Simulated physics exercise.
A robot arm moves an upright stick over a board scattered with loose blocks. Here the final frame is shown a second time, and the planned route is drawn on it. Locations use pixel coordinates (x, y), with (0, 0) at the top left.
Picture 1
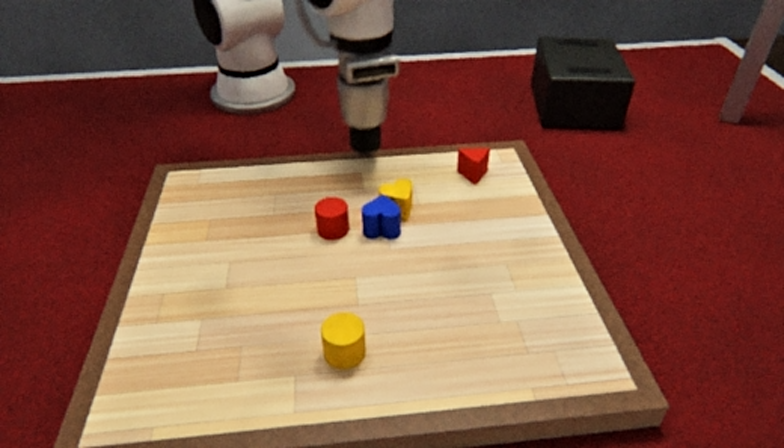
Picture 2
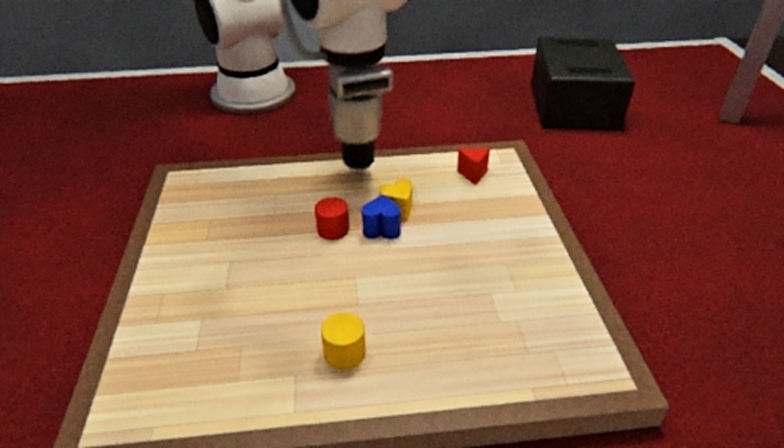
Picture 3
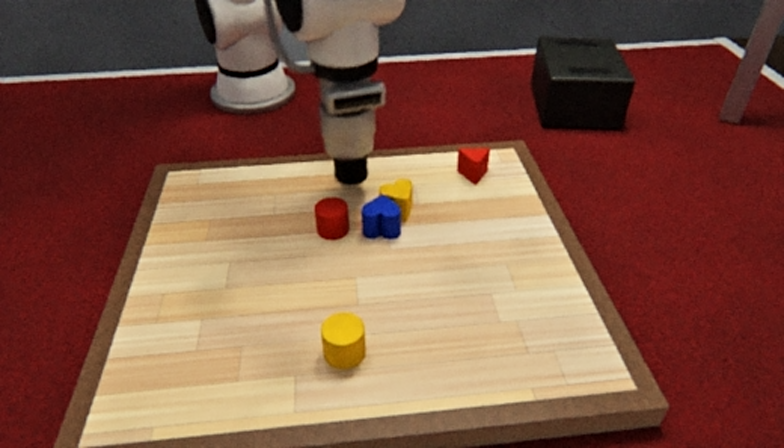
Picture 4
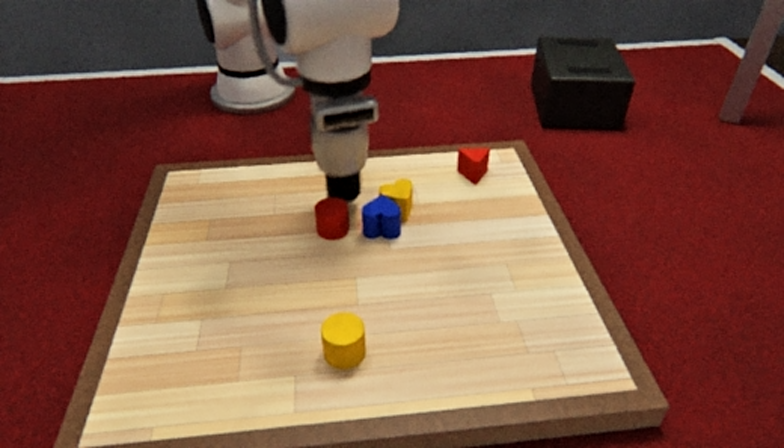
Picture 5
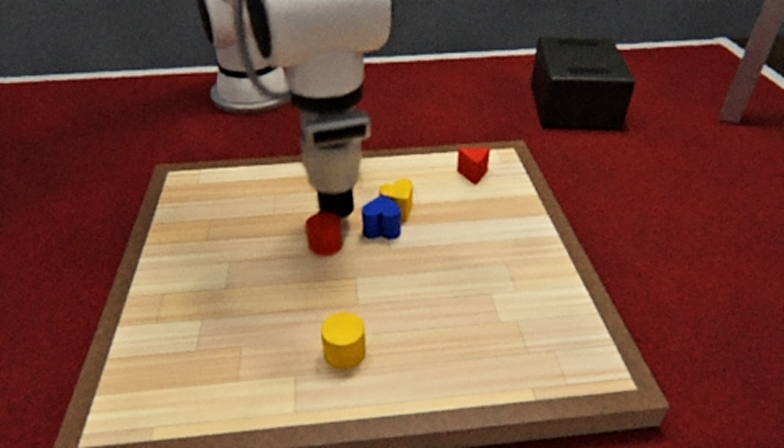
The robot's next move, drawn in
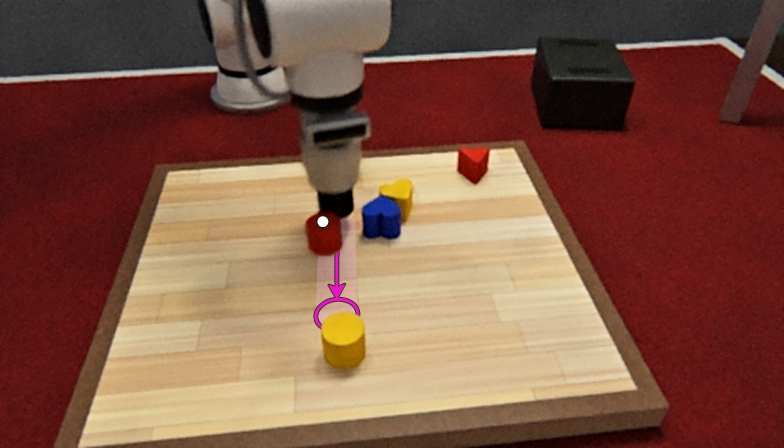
Robot arm lowering its dark-tipped stick toward the viewer across a wooden board, nudging a red cylinder slightly away from a blue block.
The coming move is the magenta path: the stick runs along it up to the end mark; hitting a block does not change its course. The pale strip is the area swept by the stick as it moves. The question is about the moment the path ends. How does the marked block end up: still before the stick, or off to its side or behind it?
As far as I can tell, the marked block has dropped away to the side or behind.
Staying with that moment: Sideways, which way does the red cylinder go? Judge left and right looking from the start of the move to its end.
Slides right.
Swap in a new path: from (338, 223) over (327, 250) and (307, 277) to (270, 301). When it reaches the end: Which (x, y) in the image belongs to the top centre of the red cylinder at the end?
Located at (257, 307).
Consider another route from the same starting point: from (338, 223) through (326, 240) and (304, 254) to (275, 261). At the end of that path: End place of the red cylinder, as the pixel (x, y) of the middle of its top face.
The middle of its upper face should be somewhere near (294, 259).
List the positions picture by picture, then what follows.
Stick tip (366, 146); block tops, red cylinder (331, 206); yellow cylinder (343, 328), in the first picture.
Stick (359, 161); blocks unchanged, in the second picture.
Stick (351, 176); blocks unchanged, in the third picture.
Stick (344, 192); blocks unchanged, in the fourth picture.
Stick (336, 209); red cylinder (323, 222); yellow cylinder (343, 328), in the fifth picture.
Path on the board, straight from (338, 223) to (337, 315); the dot is on the red cylinder.
On the path given first. One third of the way, stick (336, 237); red cylinder (310, 248).
Two thirds of the way, stick (335, 267); red cylinder (296, 268).
At the end, stick (335, 300); red cylinder (294, 272); yellow cylinder in place.
